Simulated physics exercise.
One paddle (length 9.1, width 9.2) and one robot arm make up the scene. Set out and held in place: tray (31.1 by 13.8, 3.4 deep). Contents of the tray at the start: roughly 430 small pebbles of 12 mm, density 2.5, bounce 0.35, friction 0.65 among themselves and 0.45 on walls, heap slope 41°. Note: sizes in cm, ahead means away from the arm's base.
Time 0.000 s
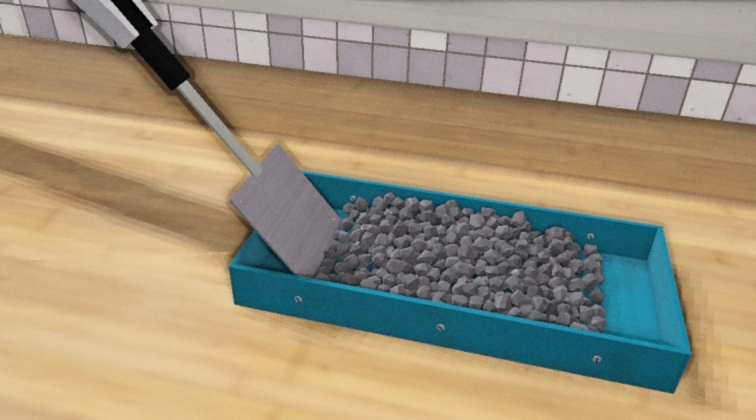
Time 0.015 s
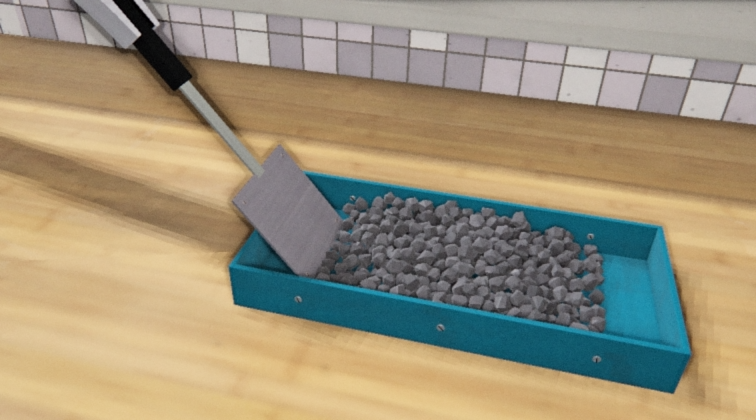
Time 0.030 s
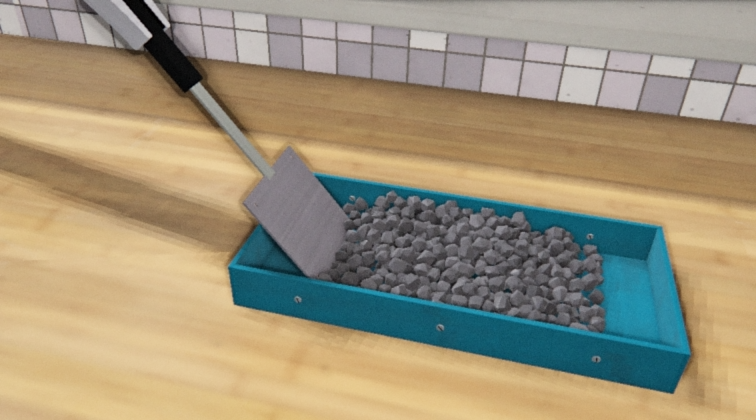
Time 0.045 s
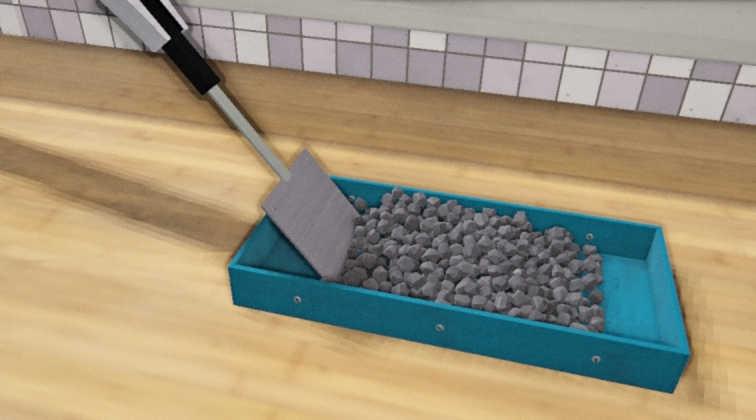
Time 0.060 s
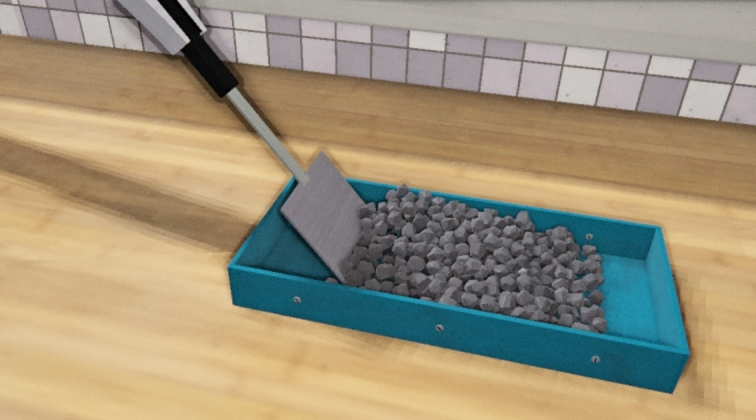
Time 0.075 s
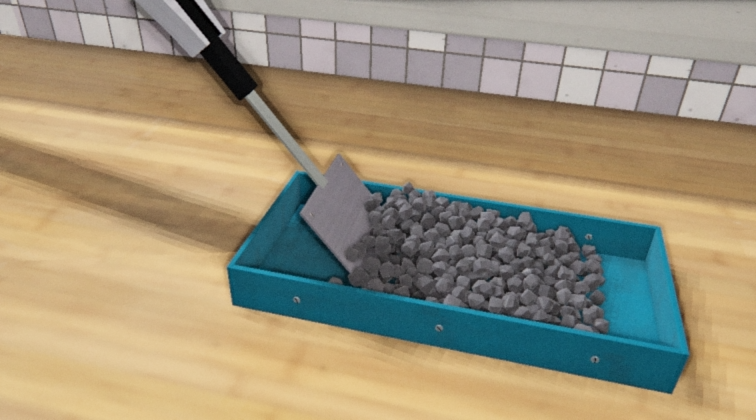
A robot arm, silver and black, reaches in from the upper left, seen from a raised angle over a light wooden counter backed by pale purple and white tiles. It holds a flat grey paddle tilted inside the left end of a long blue tray of small grey pebbles. The paddle slides slowly a short way right, pushing the nearest pebbles together, while tray and camera stay still.
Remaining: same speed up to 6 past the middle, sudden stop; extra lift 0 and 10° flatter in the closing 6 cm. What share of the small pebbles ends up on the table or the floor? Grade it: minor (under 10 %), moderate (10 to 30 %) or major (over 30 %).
Minor, under 10 %.
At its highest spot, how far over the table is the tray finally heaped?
Roughly 5.5 centimetres.
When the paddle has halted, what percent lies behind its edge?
Share estimate: Near 30 %.
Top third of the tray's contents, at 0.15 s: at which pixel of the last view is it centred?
The middle lies somewhere about (474, 237).
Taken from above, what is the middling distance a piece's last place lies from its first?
The value is roughly 7 cm.
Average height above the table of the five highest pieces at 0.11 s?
About 7 cm.
By 0.11 s, sloping 51°, highest piece 7 above the table; 429 in the tray.
By 0.15 s, sloping 47°, highest piece 8 above the table; 425 in the tray, 4 on the blade or in flight.
By 0.37 s, sloping 41°, highest piece 6 above the table; 413 in the tray, 12 on the table or floor, 4 on the blade or in flight.
By 1.42 s, sloping 41°, highest piece 5 above the table; 410 in the tray, 19 on the table or floor.
Final count, 410 in the tray, 19 on the table or floor. That is 4 % on the table or floor.
